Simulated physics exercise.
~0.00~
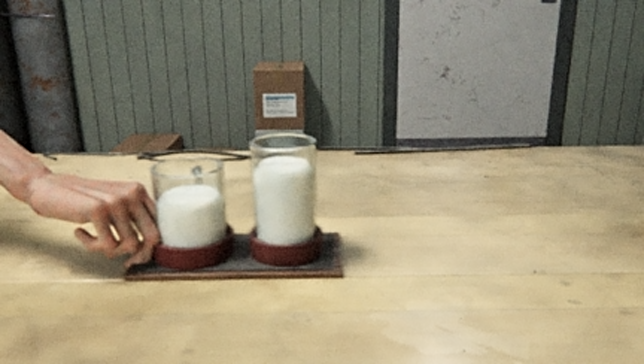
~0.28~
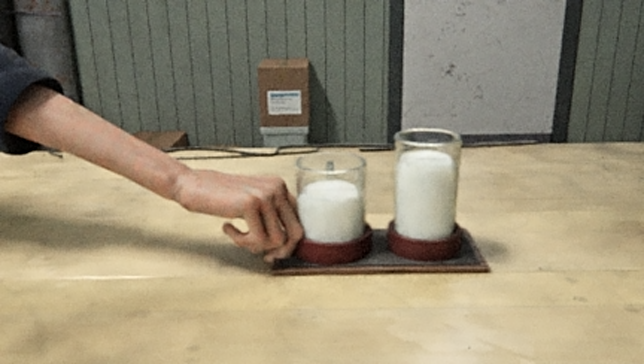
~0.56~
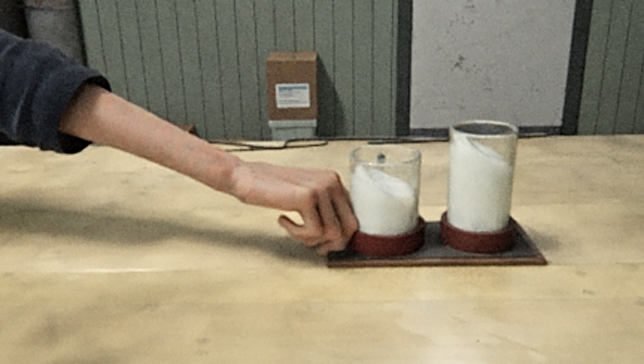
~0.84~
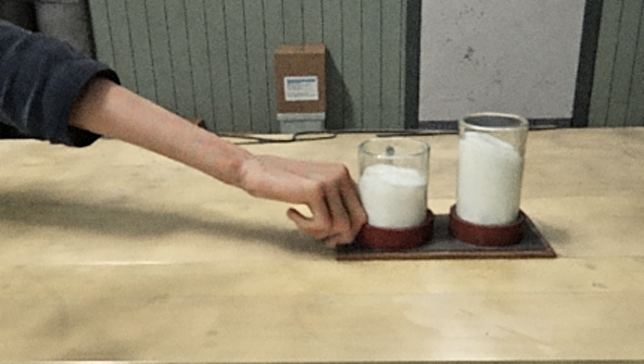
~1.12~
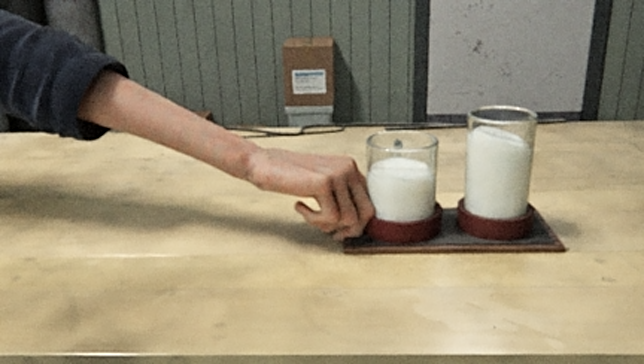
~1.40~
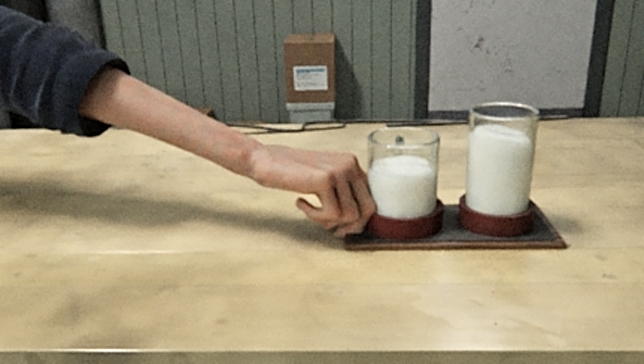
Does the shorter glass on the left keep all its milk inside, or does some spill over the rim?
It keeps all its milk. The surface tilts as the tray comes to a stop, then settles back below the rim.
Hand sliding a tray with two glasses of milk rightward across a table and stopping, the milk sloshing, then settling inside.
